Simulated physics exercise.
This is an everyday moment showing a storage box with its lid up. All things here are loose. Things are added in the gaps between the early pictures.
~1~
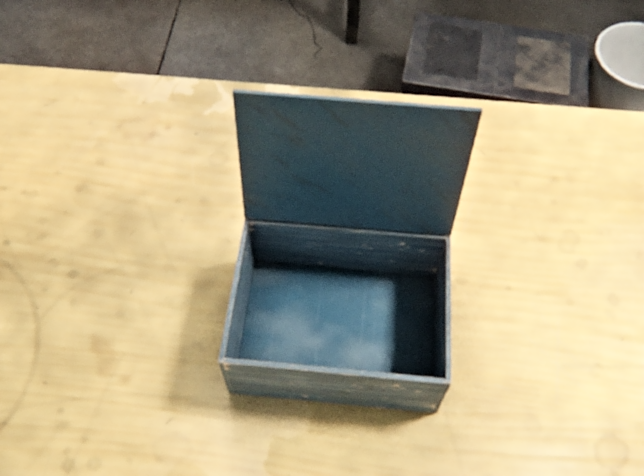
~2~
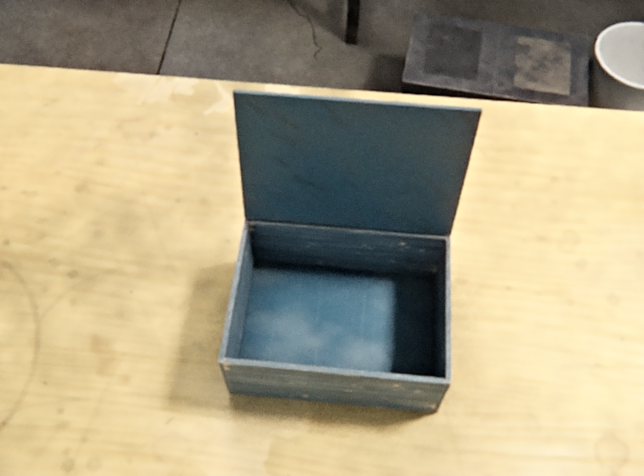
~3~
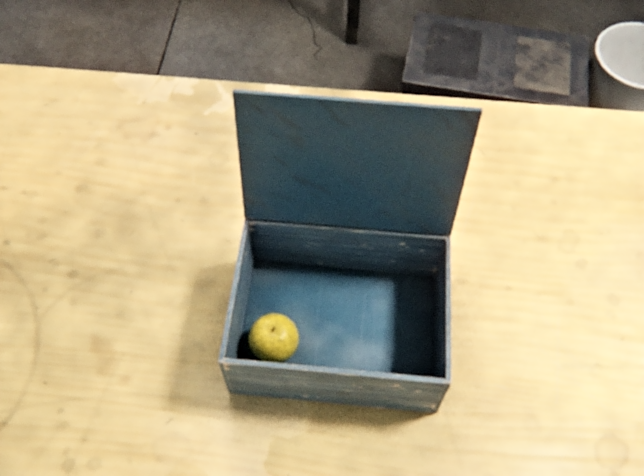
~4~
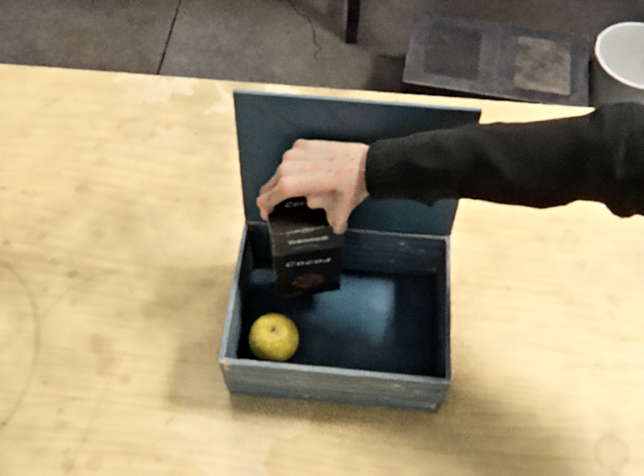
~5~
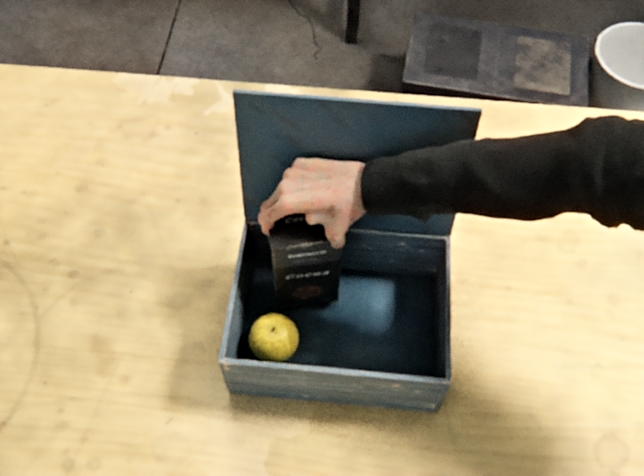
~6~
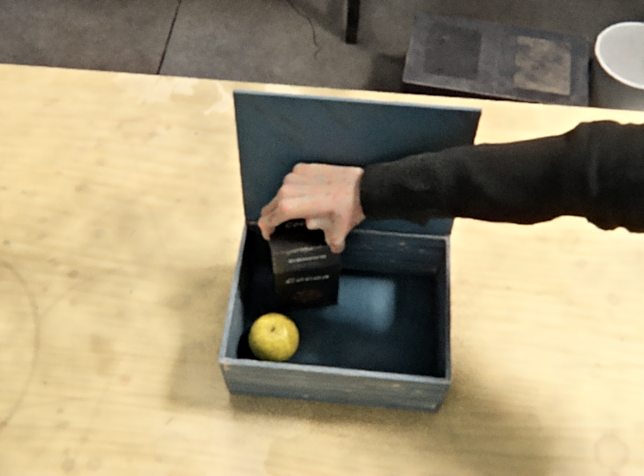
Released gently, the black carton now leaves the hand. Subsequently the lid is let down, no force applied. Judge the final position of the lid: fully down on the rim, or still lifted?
So the box can't be shut in the end.
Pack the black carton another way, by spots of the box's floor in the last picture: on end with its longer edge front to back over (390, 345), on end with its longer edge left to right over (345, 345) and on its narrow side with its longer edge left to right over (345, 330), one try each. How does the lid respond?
First - not shut; second - not shut; third - shut down.
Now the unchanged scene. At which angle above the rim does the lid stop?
Around 12 degrees.
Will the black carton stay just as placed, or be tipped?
As it turns out, the black carton changes its angle.
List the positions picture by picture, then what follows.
In the first picture, the last thing is not in view yet.
In the second picture, the last thing is not in view yet.
In the third picture, the last thing is not in view yet; yellow apple (274, 339).
The fourth picture shows on its way; black carton (305, 247); yellow apple (274, 339).
The fifth picture shows on its way; black carton (304, 260); yellow apple (274, 339).
The sixth picture shows put in, still held; black carton (305, 264); yellow apple (274, 339).
Then, 1.20 s after the last picture, lid 86° above the rim.
Then, 1.60 s after the last picture, lid 60° above the rim; black carton tipped 10° from how it was near (306, 273).
Then, 1.80 s after the last picture, lid 37° above the rim; black carton tipped 28° from how it was near (309, 291).
Then, 1.90 s after the last picture, lid 22° above the rim; black carton tipped 50° from how it was near (304, 307).
At rest, lid 12° above the rim; tipped over in the box, black carton; yellow apple in place. Seen from the same camera at the end, black carton near (303, 304).
